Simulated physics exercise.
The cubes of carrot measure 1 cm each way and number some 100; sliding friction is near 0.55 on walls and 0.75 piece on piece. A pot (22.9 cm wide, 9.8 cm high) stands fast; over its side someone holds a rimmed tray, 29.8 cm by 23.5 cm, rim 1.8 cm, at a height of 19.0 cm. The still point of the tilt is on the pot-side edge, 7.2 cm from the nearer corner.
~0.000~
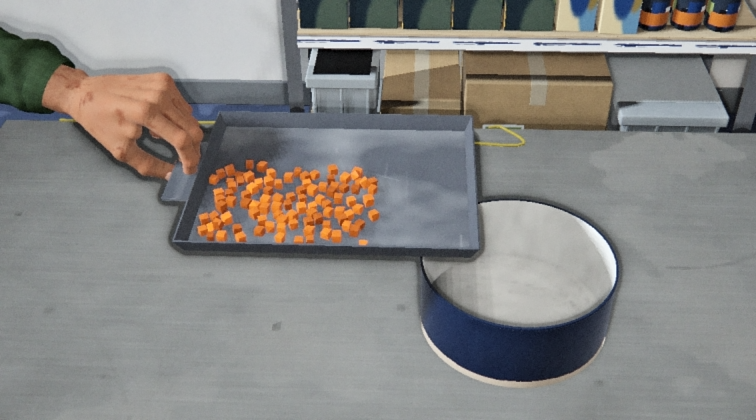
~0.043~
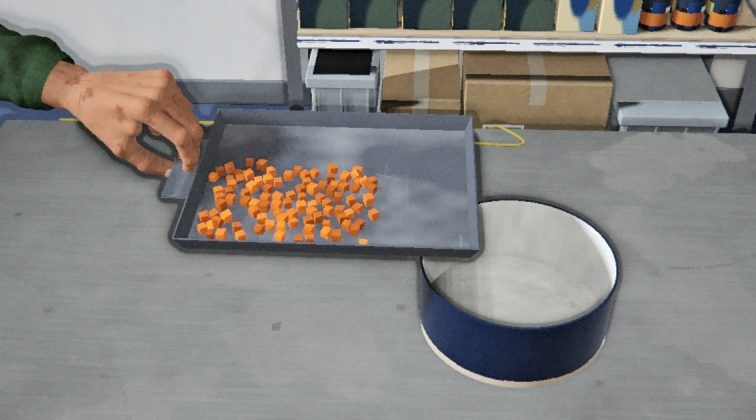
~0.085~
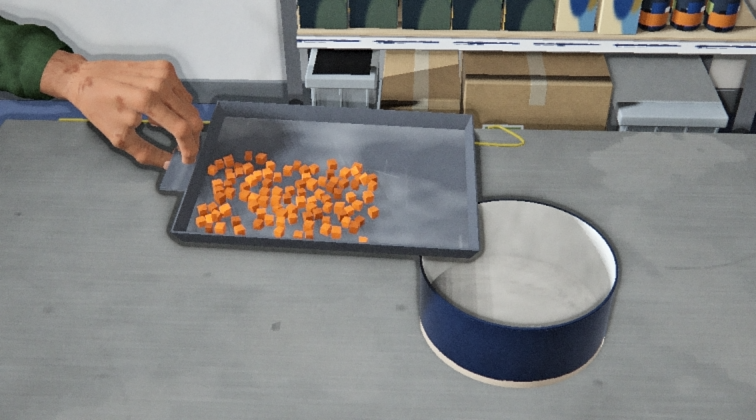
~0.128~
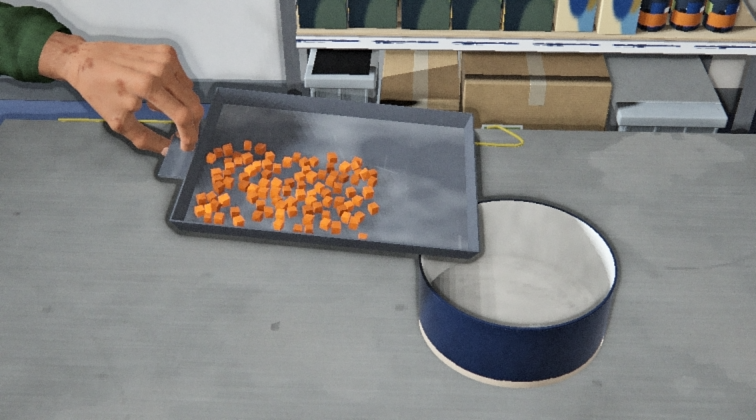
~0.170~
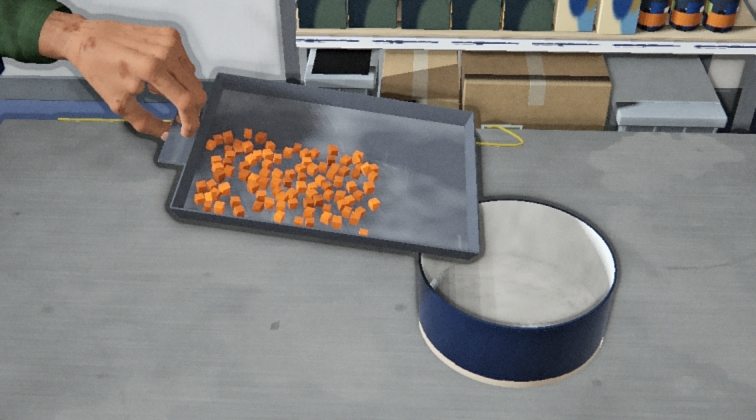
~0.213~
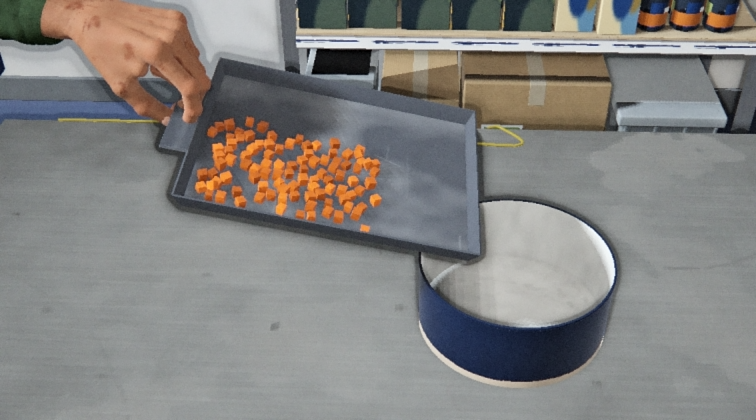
Tray of diced carrot tilting gradually as a hand raises its left end, its right edge staying over a blue pot.
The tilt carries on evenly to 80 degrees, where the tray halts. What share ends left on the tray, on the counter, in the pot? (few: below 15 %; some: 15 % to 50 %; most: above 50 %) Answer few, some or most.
Left on the tray: Few; on the counter: Some; in the pot: Most.
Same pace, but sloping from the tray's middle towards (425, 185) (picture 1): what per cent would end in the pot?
Some 90 per cent.
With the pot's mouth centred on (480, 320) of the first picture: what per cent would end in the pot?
About 90 per cent.
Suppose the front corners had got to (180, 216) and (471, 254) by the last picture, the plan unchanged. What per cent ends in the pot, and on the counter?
Pot 15, counter 85.
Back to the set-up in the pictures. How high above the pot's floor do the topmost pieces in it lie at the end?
Roughly 1.5 cm.
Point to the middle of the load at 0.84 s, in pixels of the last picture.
At about (487, 241).
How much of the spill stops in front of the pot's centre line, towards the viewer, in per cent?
About 90 per cent.
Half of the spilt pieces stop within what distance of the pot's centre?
About 26 cm.
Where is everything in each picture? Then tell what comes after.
The first frame shows tray tilt 0 degrees, front corners at (182, 236) and (472, 243); middle of the pieces at (288, 205); pot at (518, 258).
The second frame shows tray tilt 1 degrees, front corners at (182, 234) and (472, 244); middle of the pieces at (288, 204).
The third frame shows tray tilt 3 degrees, front corners at (181, 227) and (472, 244); middle of the pieces at (287, 199).
The fourth frame shows tray tilt 6 degrees, front corners at (180, 216) and (472, 245), lowest corner right front; middle of the pieces at (287, 191).
The fifth frame shows tray tilt 9 degrees, front corners at (180, 203) and (472, 246), lowest corner right front; middle of the pieces at (287, 182).
The sixth frame shows tray tilt 13 degrees, front corners at (182, 191) and (473, 248), lowest corner right front; middle of the pieces at (289, 174); pot at (517, 258). The tray's pace is about 85 degrees a second.
Then, at 0.59 s, tilt 46 degrees; the tray holds 100 %, the pot 0 %.
After 0.84 s, tilt 67 degrees; the tray holds 70 %, the pot 5 %.
After 1.20 s, tilt 80 degrees; the tray holds 5 %, the pot 60 %.
At rest (2.4 s), tray 0 %, counter 40 %, pot 60 %.
